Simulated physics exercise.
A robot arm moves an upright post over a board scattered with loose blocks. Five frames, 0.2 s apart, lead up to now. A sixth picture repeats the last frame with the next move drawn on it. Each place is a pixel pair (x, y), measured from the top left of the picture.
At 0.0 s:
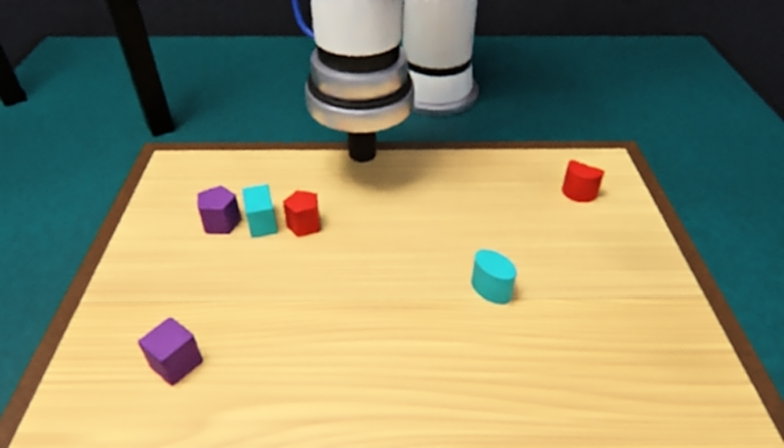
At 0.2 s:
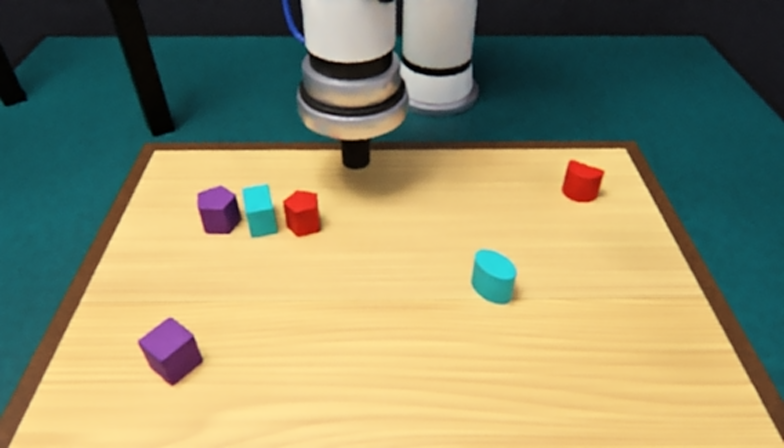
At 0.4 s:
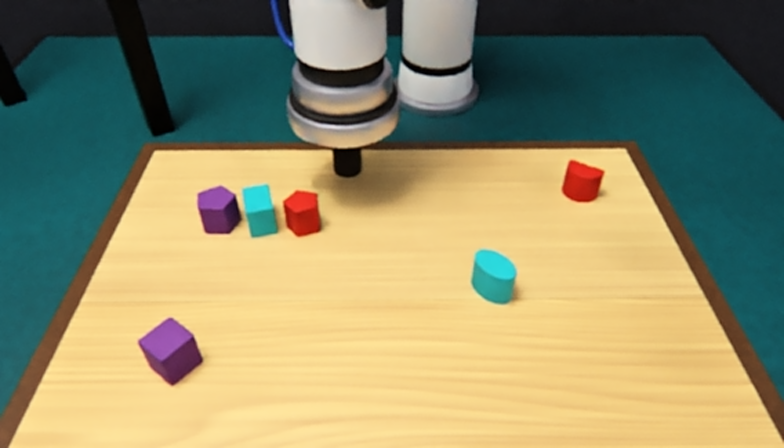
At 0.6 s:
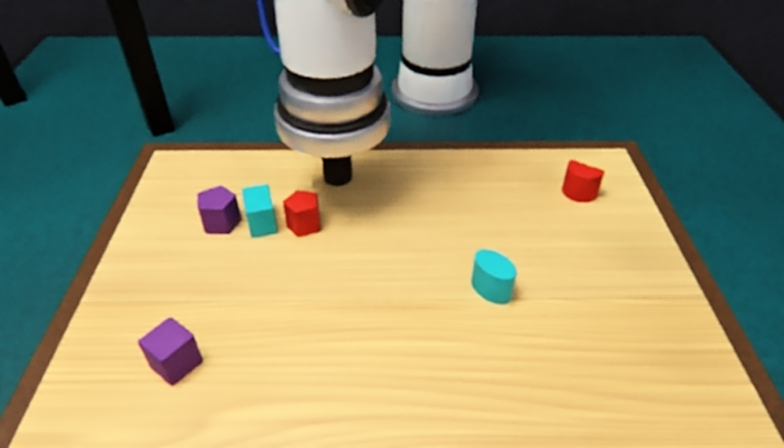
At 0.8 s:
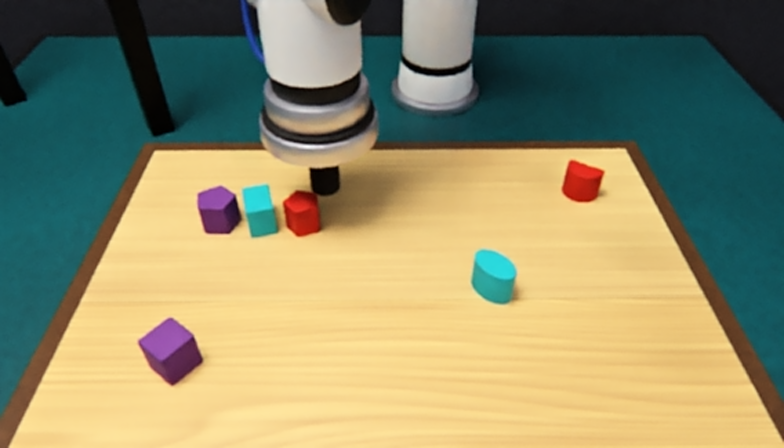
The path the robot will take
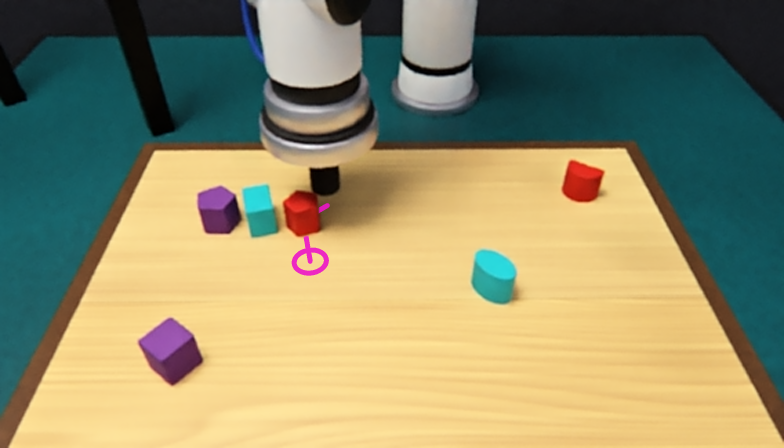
The clip shows a robot arm above a wooden board scattered with purple, turquoise and red blocks; the arm moves its dark post a short way left and toward the viewer, nearing the upper red block, while the blocks stay still.
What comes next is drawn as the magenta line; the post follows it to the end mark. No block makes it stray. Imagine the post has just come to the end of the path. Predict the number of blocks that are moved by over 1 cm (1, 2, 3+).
The result: One block.
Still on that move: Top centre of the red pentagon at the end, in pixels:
Around (272, 231).
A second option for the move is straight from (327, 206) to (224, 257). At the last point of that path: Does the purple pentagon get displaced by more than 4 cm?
In short: No.
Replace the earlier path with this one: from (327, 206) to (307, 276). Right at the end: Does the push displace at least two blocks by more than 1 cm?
Final answer: No.
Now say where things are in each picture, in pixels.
Post's lower end (363, 155); purple pentagon (215, 197); turquoise rectangular block (257, 197); red pentagon (301, 200), in the first frame.
Post (356, 162); blocks still, in the second frame.
Post (348, 169); blocks still, in the third frame.
Post (338, 178); blocks still, in the fourth frame.
Post (326, 187); purple pentagon (215, 197); turquoise rectangular block (257, 197); red pentagon (301, 200), in the fifth frame.
Drawn move, from (327, 206) via (308, 220) and (307, 240), ending at (310, 261).
On the path given first. Halfway along, post (303, 212); turquoise rectangular block (255, 199), turned 15° clockwise; red pentagon (279, 221), turned 25° clockwise.
At the end, post (308, 243); purple pentagon still; turquoise rectangular block (255, 199), turned 15° clockwise; red pentagon (272, 231), turned 65° clockwise.
